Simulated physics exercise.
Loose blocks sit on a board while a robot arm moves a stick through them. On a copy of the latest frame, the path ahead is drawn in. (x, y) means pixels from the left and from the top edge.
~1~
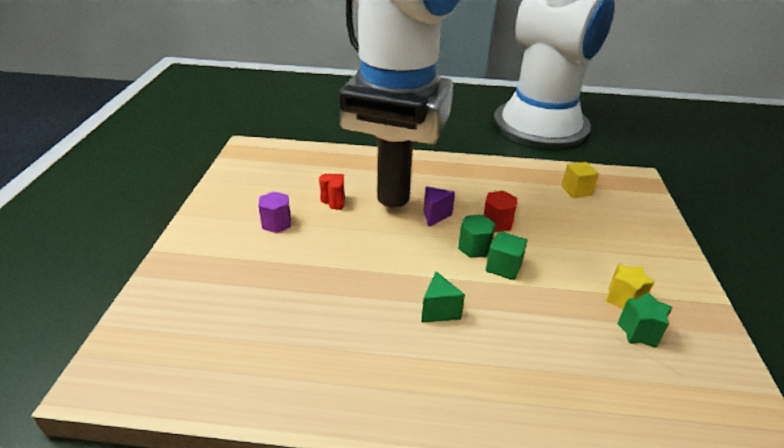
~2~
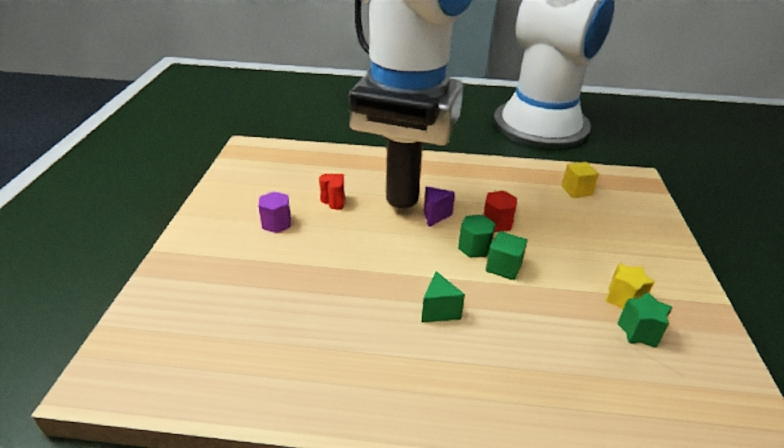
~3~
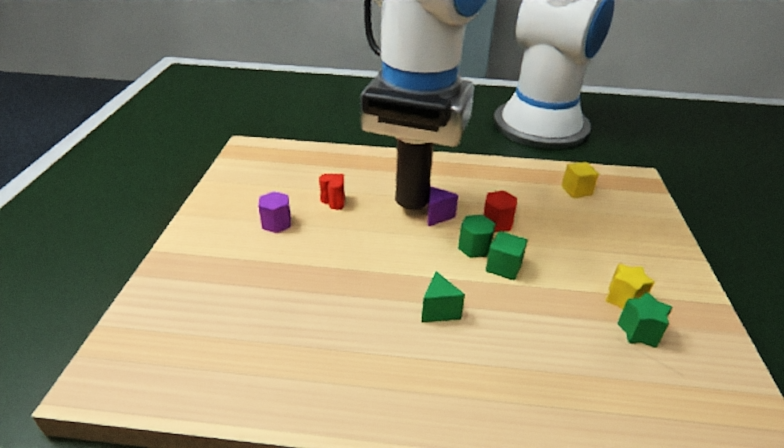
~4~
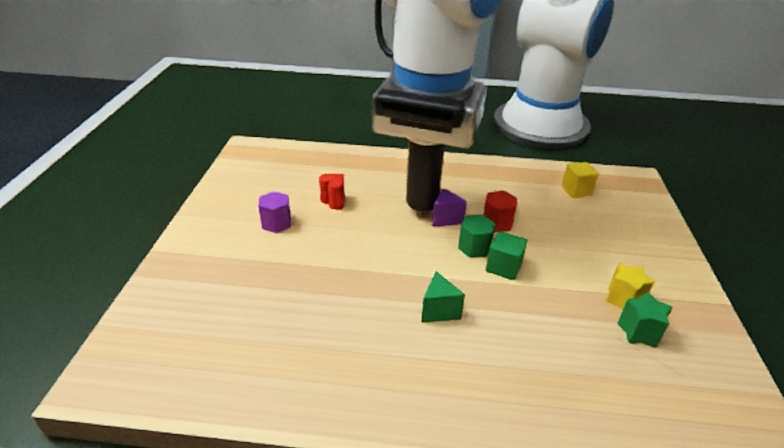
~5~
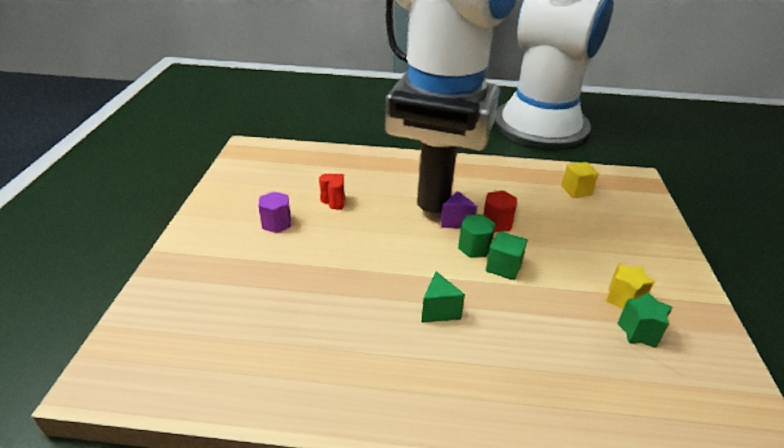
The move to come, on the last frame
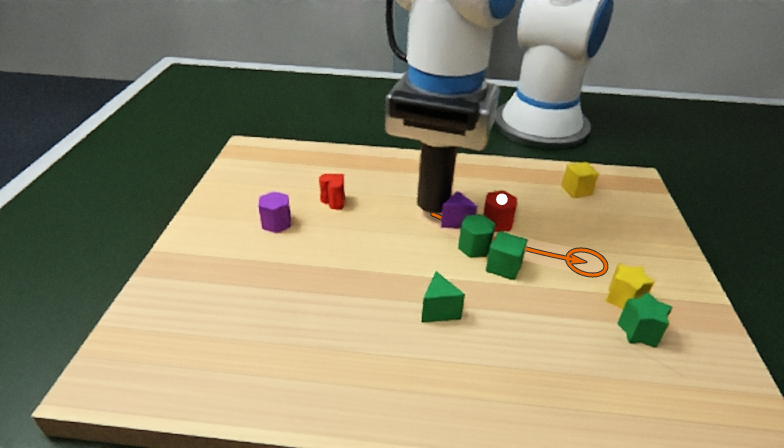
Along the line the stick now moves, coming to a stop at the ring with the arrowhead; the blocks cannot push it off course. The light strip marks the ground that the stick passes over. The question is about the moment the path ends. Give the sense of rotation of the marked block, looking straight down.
It makes a counterclockwise turn.
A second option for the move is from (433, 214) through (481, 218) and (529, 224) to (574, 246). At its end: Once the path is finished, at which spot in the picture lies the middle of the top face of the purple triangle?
Its top middle is near (501, 213).
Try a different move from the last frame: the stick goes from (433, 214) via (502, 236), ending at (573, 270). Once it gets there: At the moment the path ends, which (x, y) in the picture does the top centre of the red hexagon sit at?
In the picture, it is at (535, 202).
The line goes from (433, 214) through (478, 233) and (530, 250) to (587, 262); the dot is on the red hexagon.
On the path given first. One third of the way, stick at (480, 224); purple triangle at (509, 222), turned 20° clockwise; green hexagon at (487, 232), turned 30° clockwise; red hexagon at (510, 199), turned 30° anticlockwise; green square piece at (515, 248).
Two thirds of the way, stick at (533, 240); purple triangle at (564, 239), turned 15° clockwise; green hexagon at (487, 234), turned 35° clockwise; red hexagon at (516, 199), turned 55° anticlockwise; green square piece at (517, 249).
At the end, stick at (590, 252); purple triangle at (622, 255), turned 30° clockwise; green hexagon at (487, 234), turned 35° clockwise; red hexagon at (516, 199), turned 55° anticlockwise; green square piece at (517, 249); green star block unmoved.
